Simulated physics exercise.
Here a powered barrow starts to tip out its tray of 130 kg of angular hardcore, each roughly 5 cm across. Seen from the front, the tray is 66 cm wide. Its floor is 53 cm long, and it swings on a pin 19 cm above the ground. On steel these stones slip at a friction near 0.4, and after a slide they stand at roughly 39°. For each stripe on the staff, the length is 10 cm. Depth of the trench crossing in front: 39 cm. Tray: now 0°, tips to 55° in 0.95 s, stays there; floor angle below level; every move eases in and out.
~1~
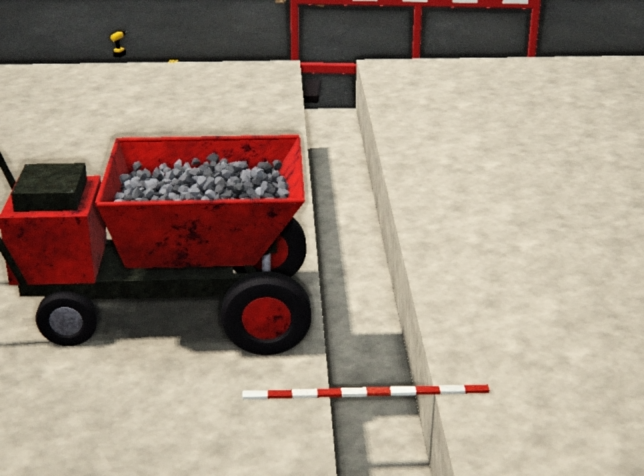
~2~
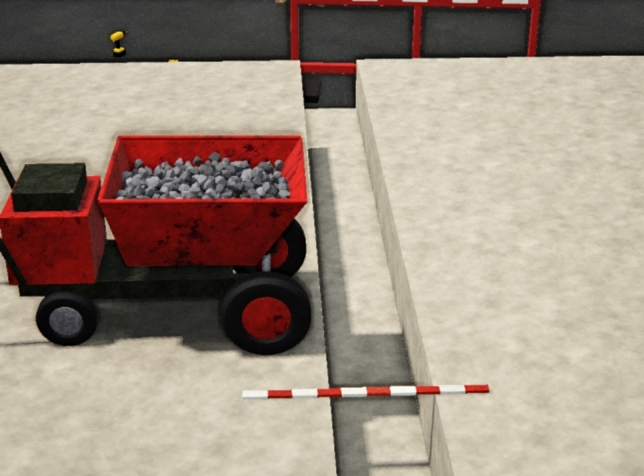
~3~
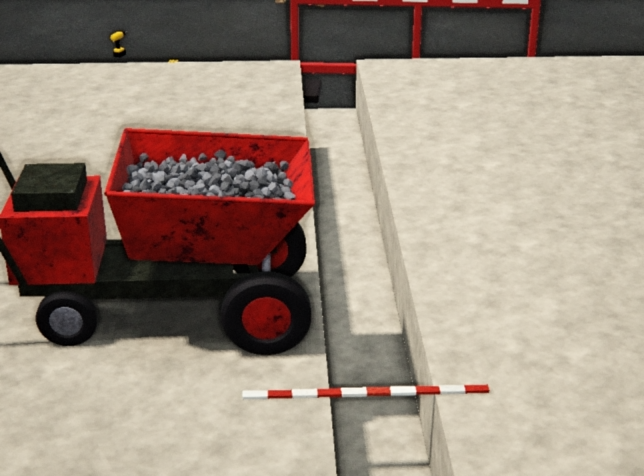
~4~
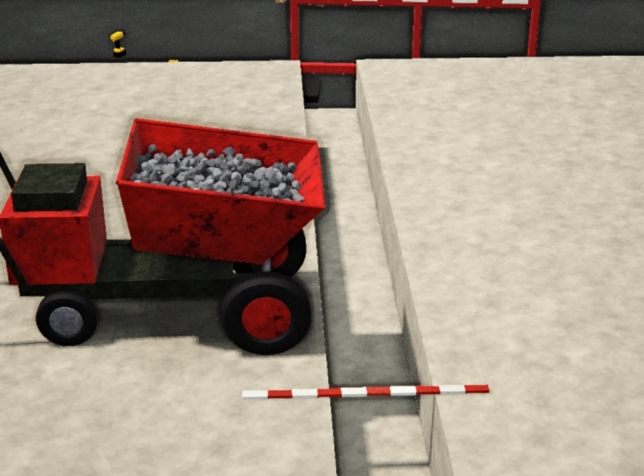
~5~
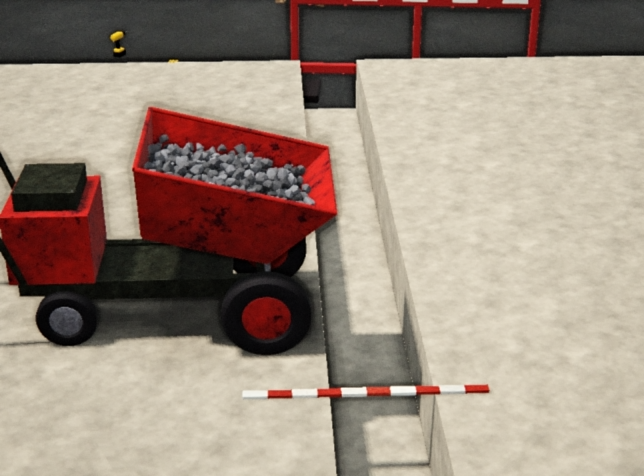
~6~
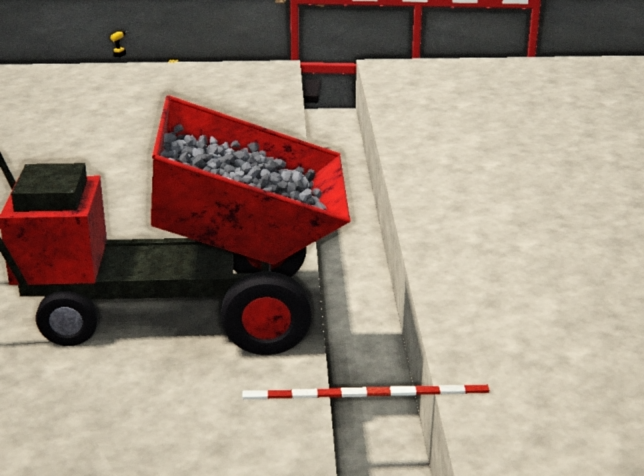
Beside a narrow trench, a red barrow's tray of grey stones tilts steadily toward the right.
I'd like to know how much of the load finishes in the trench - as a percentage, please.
Somewhere near 6 per cent of it finishes in the trench.
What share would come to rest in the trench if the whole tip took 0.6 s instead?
That would give about 5 percent.
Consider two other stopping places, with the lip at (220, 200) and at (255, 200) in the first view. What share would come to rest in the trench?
Roughly 10 percent for the first, and 10 percent for the second.
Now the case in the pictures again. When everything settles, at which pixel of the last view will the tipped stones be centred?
(411, 383).
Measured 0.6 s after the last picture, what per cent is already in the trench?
About 0 per cent by then.
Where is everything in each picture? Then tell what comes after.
In the first frame, lip at (304, 201), floor tilted 0°, highest stones at (228, 175).
In the second frame, the tray is at 1°, its lip at (306, 201); the top of the load is at (212, 174).
In the third frame, lip at (314, 204), floor tilted 4°, highest stones at (182, 172).
In the fourth frame, lip at (324, 207), floor tilted 9°, highest stones at (162, 165).
In the fifth frame, the tray is at 15°, its lip at (337, 213); the top of the load is at (171, 155).
In the sixth frame, lip at (350, 221), floor tilted 21°, highest stones at (180, 145).
Then, 0.3 s after the last picture the floor is at 46°, 100 % in the tray; the foremost stones are at (359, 231).
Then, 0.6 s after the last picture the floor is at 55°, 99 % in the tray, 1 % in the trench; the foremost stones are at (420, 280).
Then, 1.0 s after the last picture the floor is at 55°, 92 % in the tray, 3 % in the trench, 5 % past the trench; the foremost stones are at (479, 329).
Then, 2.9 s after the last picture the floor is at 55°, 88 % in the tray, 6 % in the trench, 6 % past the trench; the foremost stones are at (516, 321).
